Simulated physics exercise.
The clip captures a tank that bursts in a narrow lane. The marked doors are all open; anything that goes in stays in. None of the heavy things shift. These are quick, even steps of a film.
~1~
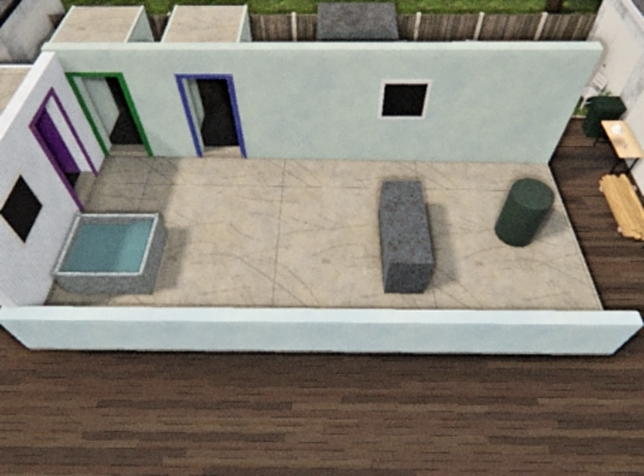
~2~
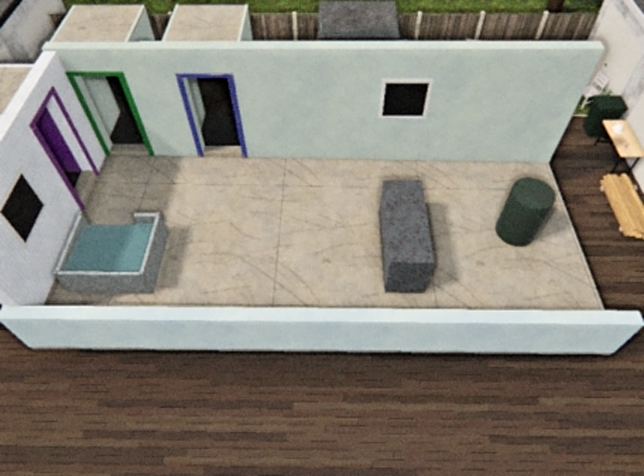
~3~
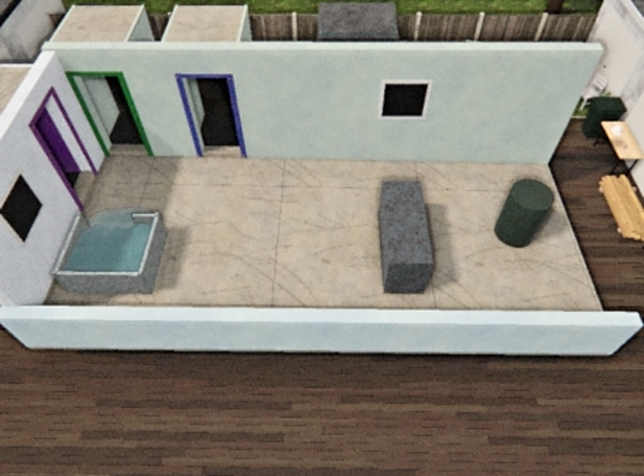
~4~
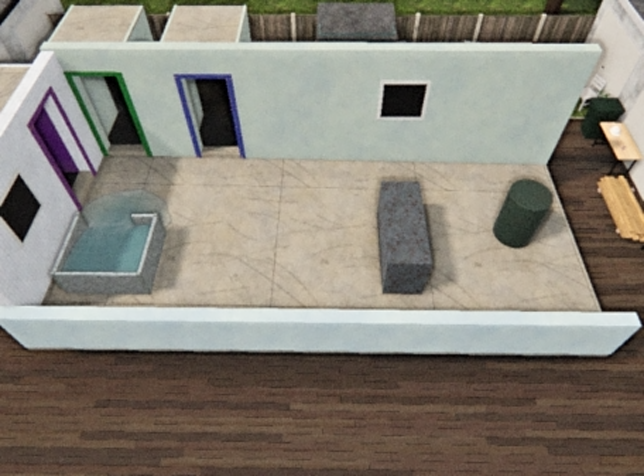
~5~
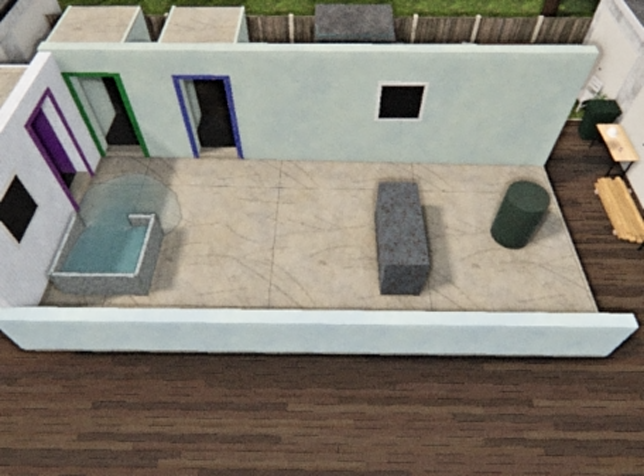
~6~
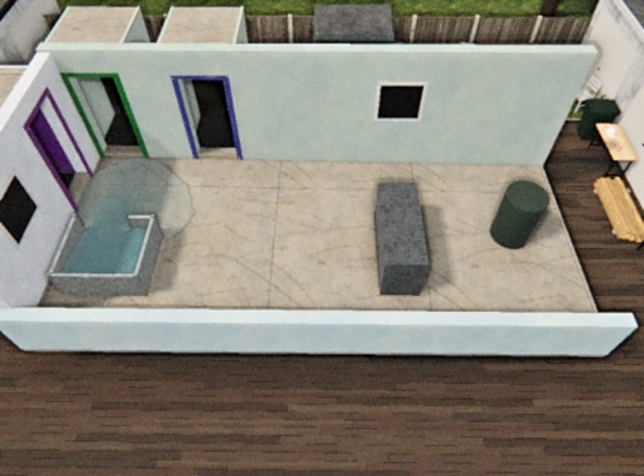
A grey tank of water opens at its far side and water spreads across the floor.
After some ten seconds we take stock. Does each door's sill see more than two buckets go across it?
In the end the blue door will receive two buckets or fewer; the purple door will receive two buckets or fewer; the green door will receive over two buckets.
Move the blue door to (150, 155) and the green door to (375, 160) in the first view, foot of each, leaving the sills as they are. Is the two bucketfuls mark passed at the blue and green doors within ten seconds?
Blue tops the mark, green falls short.
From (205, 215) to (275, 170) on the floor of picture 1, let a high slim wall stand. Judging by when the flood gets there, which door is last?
My answer: The blue door.
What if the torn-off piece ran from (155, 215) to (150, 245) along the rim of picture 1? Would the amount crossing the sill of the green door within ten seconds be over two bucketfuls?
So the green door ends up below after ten seconds.
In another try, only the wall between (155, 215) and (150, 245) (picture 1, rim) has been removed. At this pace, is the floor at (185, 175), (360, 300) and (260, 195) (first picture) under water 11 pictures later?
Taken one by one: Unaffected, then sodden, then sodden.
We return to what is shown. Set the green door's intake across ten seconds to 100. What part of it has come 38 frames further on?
About 100 %.
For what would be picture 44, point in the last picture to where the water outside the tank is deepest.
It should be roughly at (370, 222).
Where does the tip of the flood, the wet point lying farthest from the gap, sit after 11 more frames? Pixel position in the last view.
The farthest point of the front sits at (296, 161).
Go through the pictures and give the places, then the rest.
In the first picture, still water in the tank at (110, 246).
In the second picture, water pours out on the tank's far side and has run to a hidden place.
In the third picture, water pours out on the tank's far side and has run to a hidden place.
In the fourth picture, the front is at (145, 193), out from the gap on the tank's far side.
In the fifth picture, water pours out on the tank's far side and has run to (142, 176).
In the sixth picture, water pours out on the tank's far side and has run to (147, 159).
A moment on, water covers 15 % of the floor; the blue door wet at the sill, nothing in, the purple door wet at the sill, nothing in, the green door over two buckets in.
Next, water covers 15 % of the floor; the blue door wet at the sill, nothing in, the purple door wet at the sill, nothing in, the green door far over two buckets in.
Then, water covers 30 % of the floor; the blue door wet at the sill, nothing in, the purple door wet at the sill, nothing in, the green door far over two buckets in.
Later, water covers 50 % of the floor; the blue door wet at the sill, nothing in, the purple door wet at the sill, nothing in, the green door far over two buckets in.
In the end, water covers 60 % of the floor; the blue door wet at the sill, nothing in, the purple door wet at the sill, nothing in, the green door far over two buckets in.
